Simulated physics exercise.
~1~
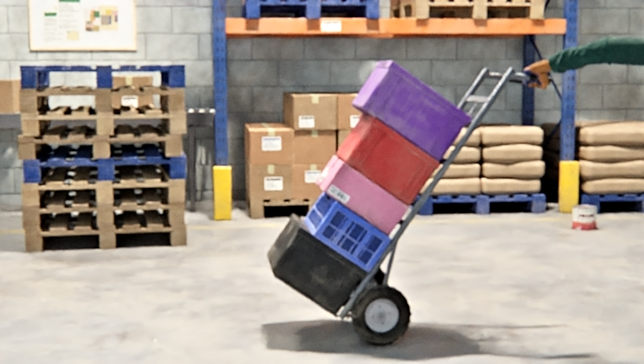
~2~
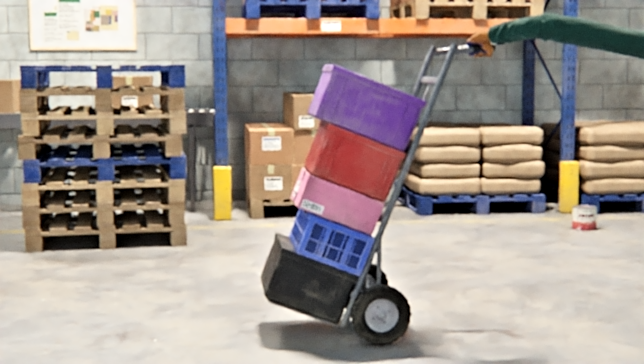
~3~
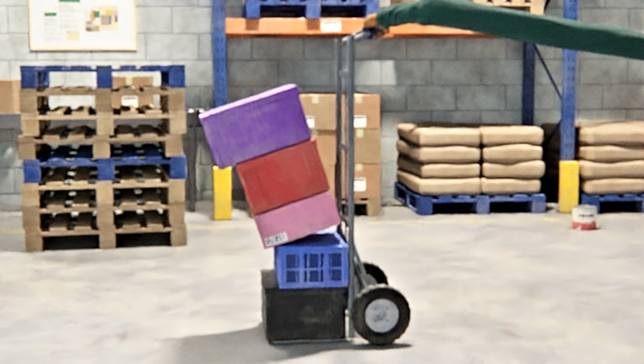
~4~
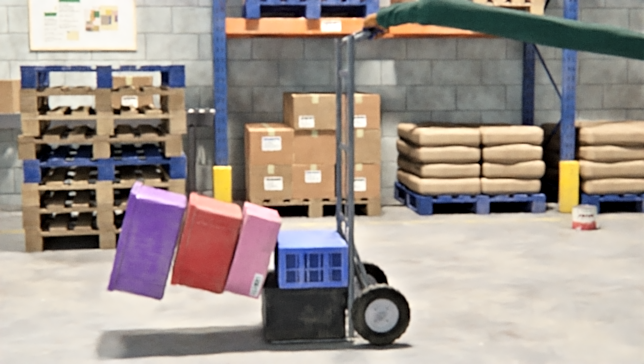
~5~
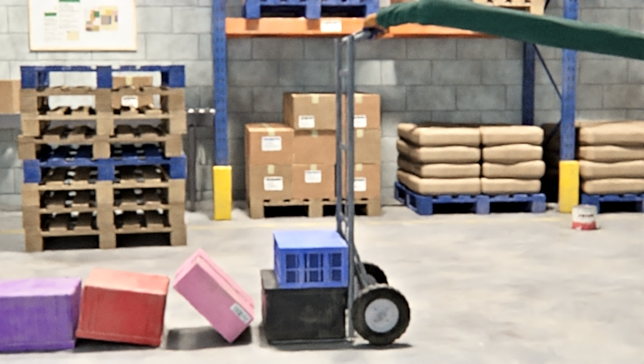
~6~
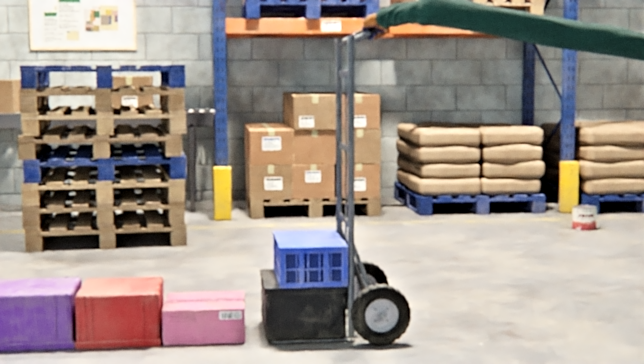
At the start, a green-sleeved arm holds a hand truck tilted back to the right on a warehouse floor, loaded with a black tote, a blue crate, a pink parcel, a red tote and a purple tote on top. The arm tips the truck forward until it stands upright. As it does, the upper three boxes lean left together over the blue crate. They topple off and drop to the floor, the pink one landing last. Finally, purple, red and pink lie in a row at left, while the blue crate stays on the black tote.
